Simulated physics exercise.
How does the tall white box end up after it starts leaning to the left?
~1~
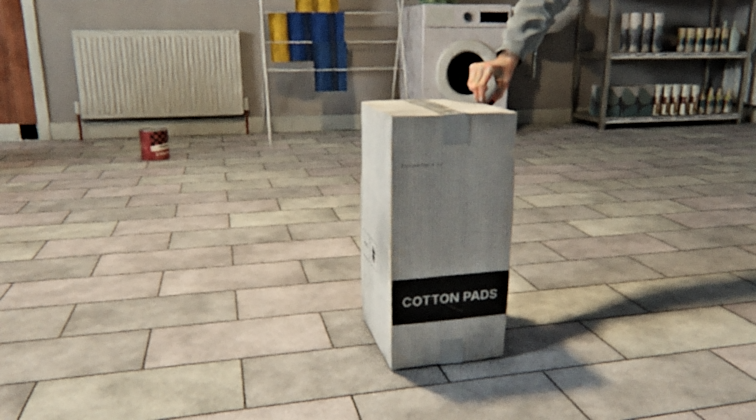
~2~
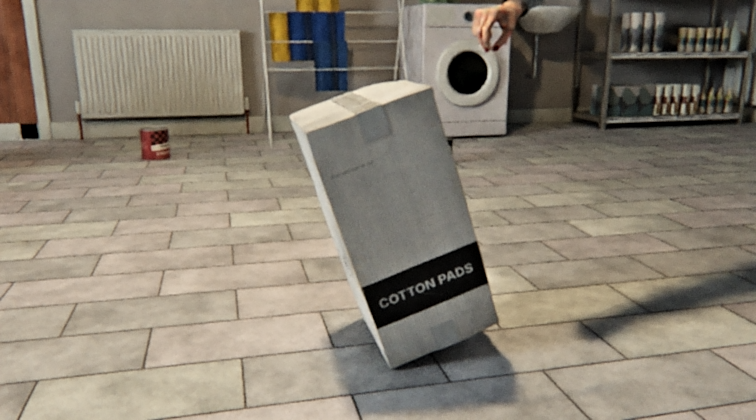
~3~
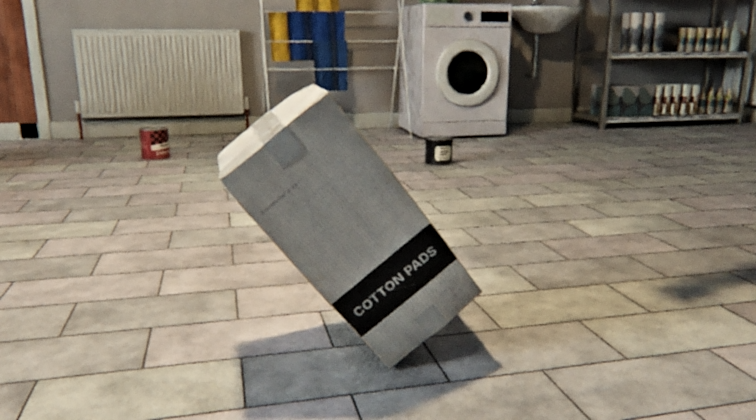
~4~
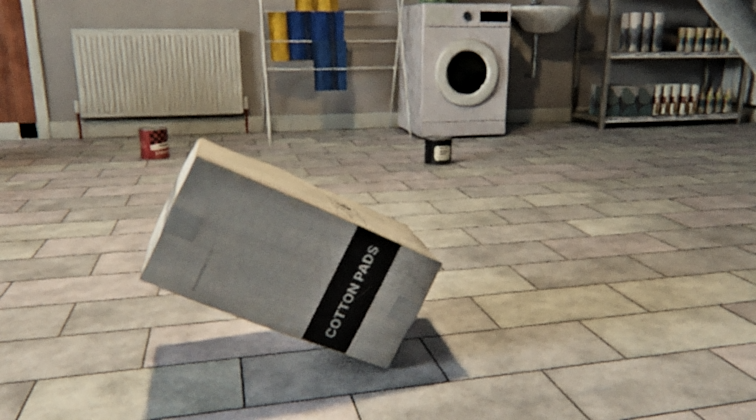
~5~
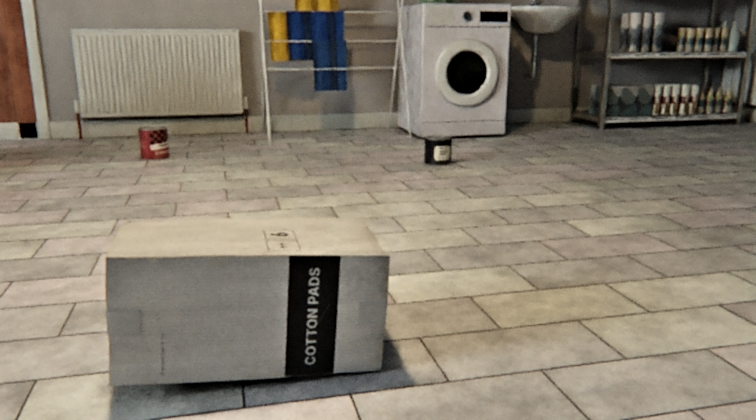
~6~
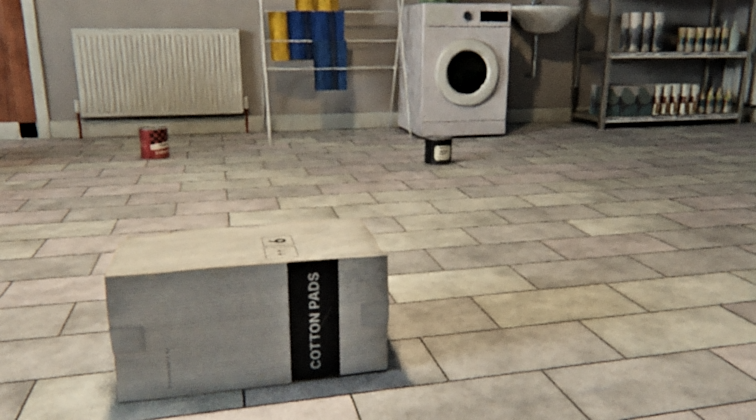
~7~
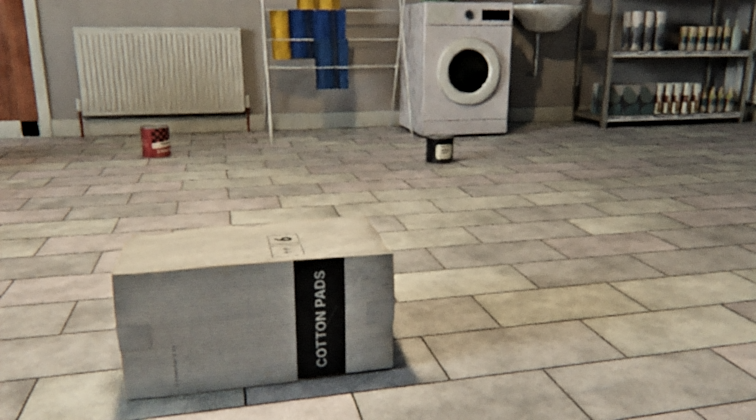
It does not come back to standing. It topples over to the left and ends up lying on its side on the tiled floor.
In a laundry room with a pale tiled floor, seen from the front by a slightly swaying camera, a tall white box labelled cotton pads stands upright. Behind it are a radiator, a red can, a drying rack with yellow and blue cloths, a white washing machine and shelves of bottles. A hand at the top of the box lets go and draws back as the box tilts to the left. The box leans further over its lower edge, uncovering a dark can behind it. It topples onto its side and stays lying on the tiles.
